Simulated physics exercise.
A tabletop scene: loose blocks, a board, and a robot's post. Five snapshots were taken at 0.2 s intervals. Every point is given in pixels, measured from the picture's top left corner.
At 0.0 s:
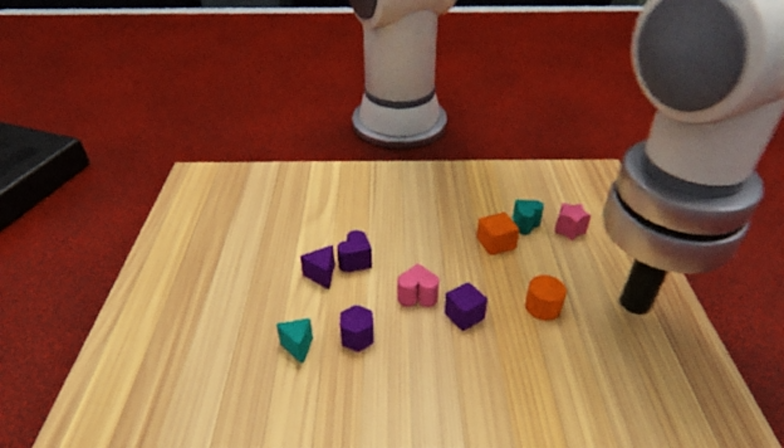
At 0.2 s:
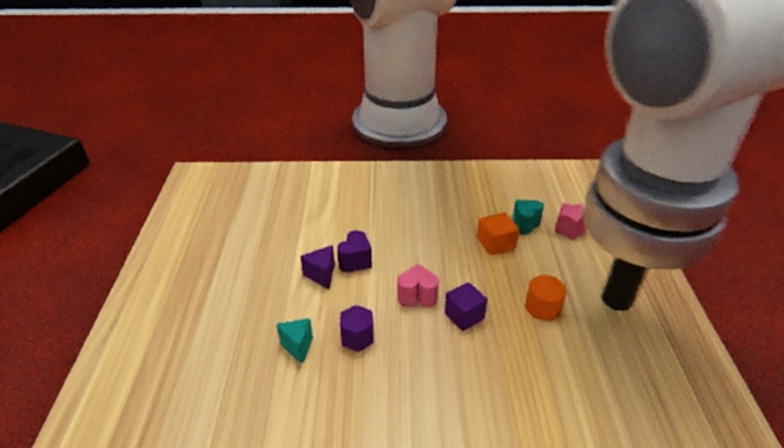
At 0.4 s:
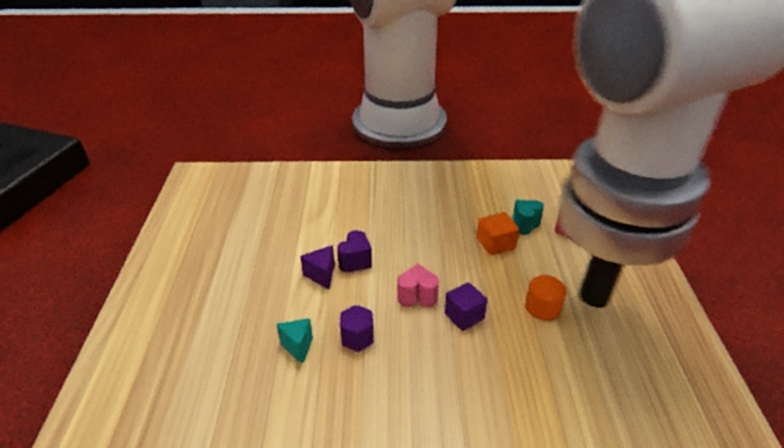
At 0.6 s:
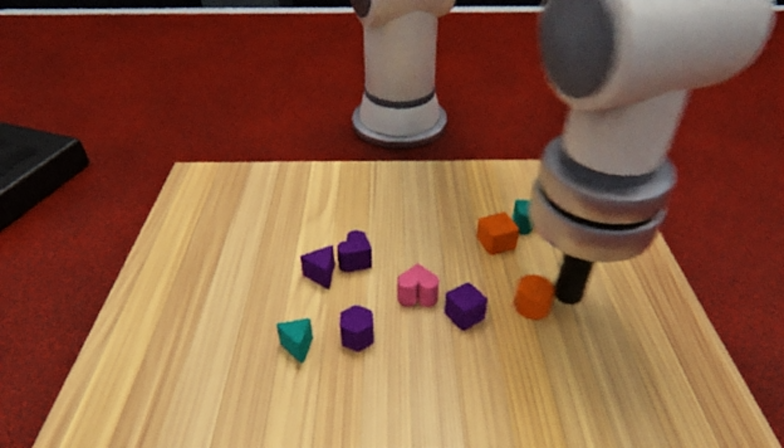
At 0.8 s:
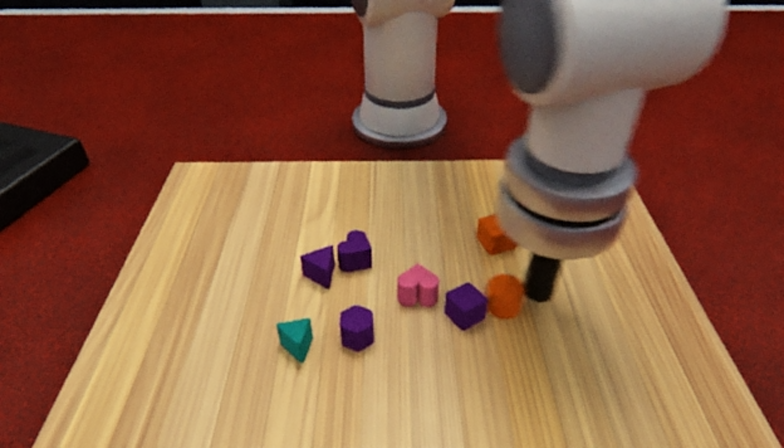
On a wooden board scattered with small colored blocks, a robot arm moved its black post left through empty space, then pushed the orange cylinder a short way left, close to the purple square block.
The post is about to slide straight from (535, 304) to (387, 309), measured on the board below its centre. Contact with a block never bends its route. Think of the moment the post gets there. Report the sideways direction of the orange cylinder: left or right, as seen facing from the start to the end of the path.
My prediction: Leftwards.
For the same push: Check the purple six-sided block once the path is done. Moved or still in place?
It is moved off its spot.
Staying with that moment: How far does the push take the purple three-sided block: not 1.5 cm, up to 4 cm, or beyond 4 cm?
Once the path is done, the purple three-sided block lies within 1.5 cm of its present place.
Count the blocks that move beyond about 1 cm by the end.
It moves three or more blocks.
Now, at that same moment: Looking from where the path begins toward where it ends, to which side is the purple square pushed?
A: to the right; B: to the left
Letter B.
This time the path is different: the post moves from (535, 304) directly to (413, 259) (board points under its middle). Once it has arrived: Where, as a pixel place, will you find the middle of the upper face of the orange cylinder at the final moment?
Near (449, 278).
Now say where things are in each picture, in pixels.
In the first picture, lower end of the post (635, 304), tops of blocks, purple three-sided block (320, 256), purple six-sided block (356, 318), pink heart block (418, 277), purple square (467, 296), orange cylinder (548, 287).
In the second picture, post (617, 300), blocks as before.
In the third picture, post (595, 297), blocks as before.
In the fourth picture, post (568, 294), orange cylinder (536, 287).
In the fifth picture, post (538, 292), purple three-sided block (320, 256), purple six-sided block (356, 318), pink heart block (418, 277), purple square (467, 296), orange cylinder (507, 286).
On the path given first. One third of the way, post (488, 294); purple square (427, 304); orange cylinder (456, 291).
Two thirds of the way, post (437, 295); purple six-sided block (351, 320), turned 20° clockwise; pink heart block (393, 275), turned 85° clockwise; purple square (388, 323), turned 25° anticlockwise; orange cylinder (407, 300).
At the end, post (387, 297); purple three-sided block not moved; purple six-sided block (336, 328), turned 40° clockwise; pink heart block (373, 269), turned 125° clockwise; purple square (375, 341), turned 55° anticlockwise; orange cylinder (368, 312).
